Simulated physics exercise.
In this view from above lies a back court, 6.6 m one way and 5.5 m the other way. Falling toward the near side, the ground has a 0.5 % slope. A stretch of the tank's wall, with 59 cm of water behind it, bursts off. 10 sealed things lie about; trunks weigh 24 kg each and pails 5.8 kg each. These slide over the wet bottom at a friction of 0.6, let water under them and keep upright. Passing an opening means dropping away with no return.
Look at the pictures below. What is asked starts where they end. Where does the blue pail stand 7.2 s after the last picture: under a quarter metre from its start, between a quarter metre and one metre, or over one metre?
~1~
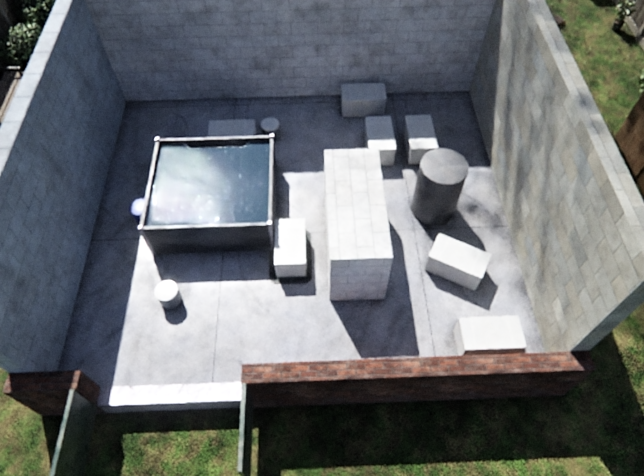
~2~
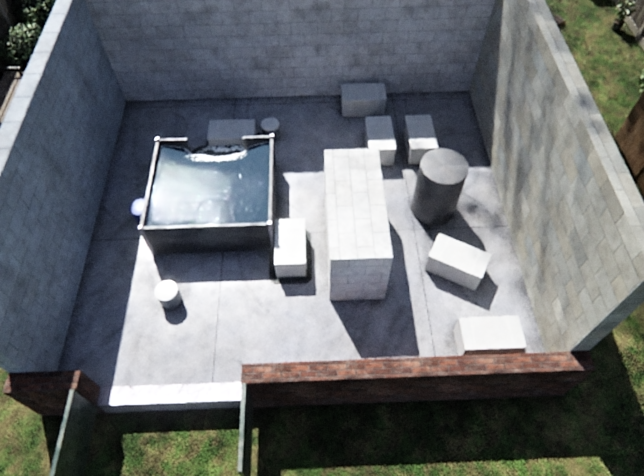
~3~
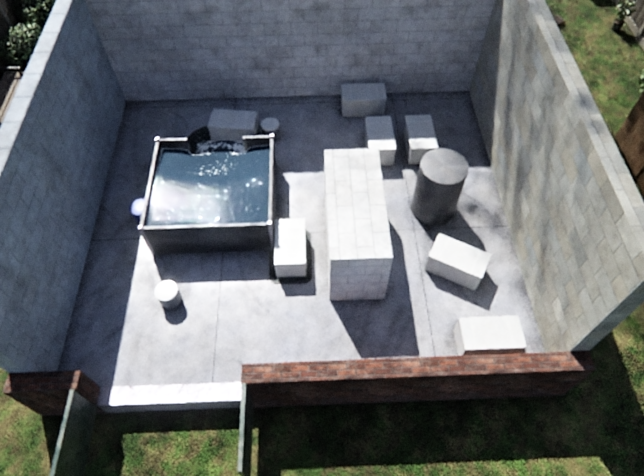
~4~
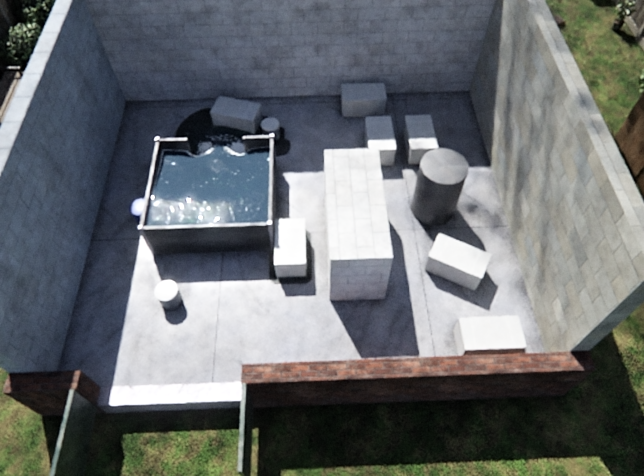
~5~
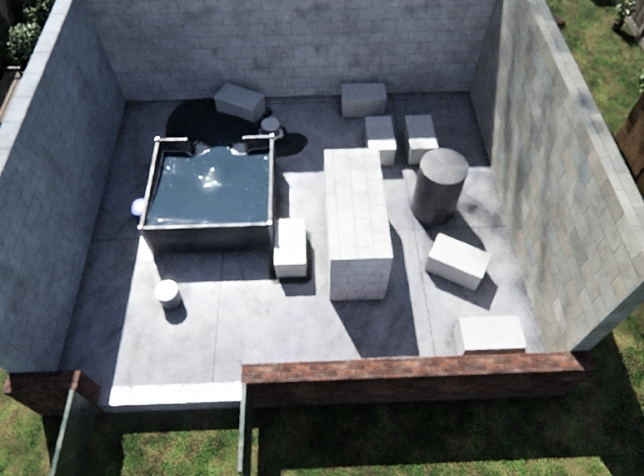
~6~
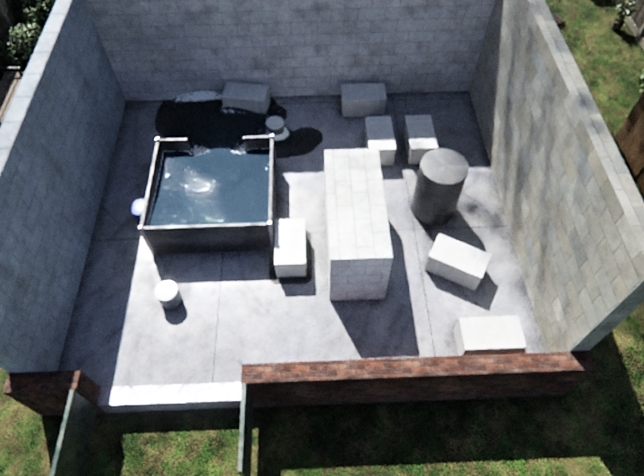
Washed away.
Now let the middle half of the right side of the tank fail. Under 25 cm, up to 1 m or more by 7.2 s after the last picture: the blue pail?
In that scenario the blue pail would have stayed in place.
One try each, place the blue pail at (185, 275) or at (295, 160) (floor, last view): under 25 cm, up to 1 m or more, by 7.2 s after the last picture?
Try one: It hardly moves. Try two: It hardly moves.
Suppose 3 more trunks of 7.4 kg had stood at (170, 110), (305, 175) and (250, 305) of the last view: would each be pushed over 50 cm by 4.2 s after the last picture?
One by one: Beyond the mark, below the mark, below the mark.
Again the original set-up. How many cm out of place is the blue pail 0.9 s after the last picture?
0 cm, give or take.
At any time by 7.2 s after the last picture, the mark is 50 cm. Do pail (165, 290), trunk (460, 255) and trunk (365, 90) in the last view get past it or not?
First one stayed inside, second one stayed inside, third one went too far.
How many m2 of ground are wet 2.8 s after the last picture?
Roughly 20 m2.
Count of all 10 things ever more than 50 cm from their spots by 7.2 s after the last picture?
Count: 6.
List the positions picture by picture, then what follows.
In the first frame, the blue pail at (140, 207), on the bottom; water covers 3.1 m2; 0 of 10 have shifted.
In the second frame, the blue pail at (140, 207) rests on the ground; water covers 3.5 m2; 0 of 10 have shifted.
In the third frame, the blue pail at (140, 207) rests on the ground; water covers 4.0 m2; 1 of 10 have shifted.
In the fourth frame, the blue pail at (140, 207), on the bottom; 4.8 m2 under water; 1 of 10 have shifted.
In the fifth frame, the blue pail at (140, 207) rests on the ground; 5.9 m2 under water; 1 of 10 have shifted.
In the sixth frame, the blue pail at (140, 207), on the bottom; water covers 6.7 m2; 2 of 10 have shifted.
Then, 0.9 s after the last picture the blue pail is near (140, 207), 0.0 m from its start, aground; 0 of 10 are out; 1 afloat.
Then, 2.8 s after the last picture the blue pail is near (117, 277), 1.3 m from its start, aground; 0 of 10 are out; 1 afloat.
Then, 4.8 s after the last picture the blue pail is near (124, 356), 2.5 m from its start, afloat; 0 of 10 are out; 3 afloat.
Then, 7.2 s after the last picture the blue pail is near (203, 393), 3.2 m from its start, aground; 0 of 10 are out; 2 afloat.
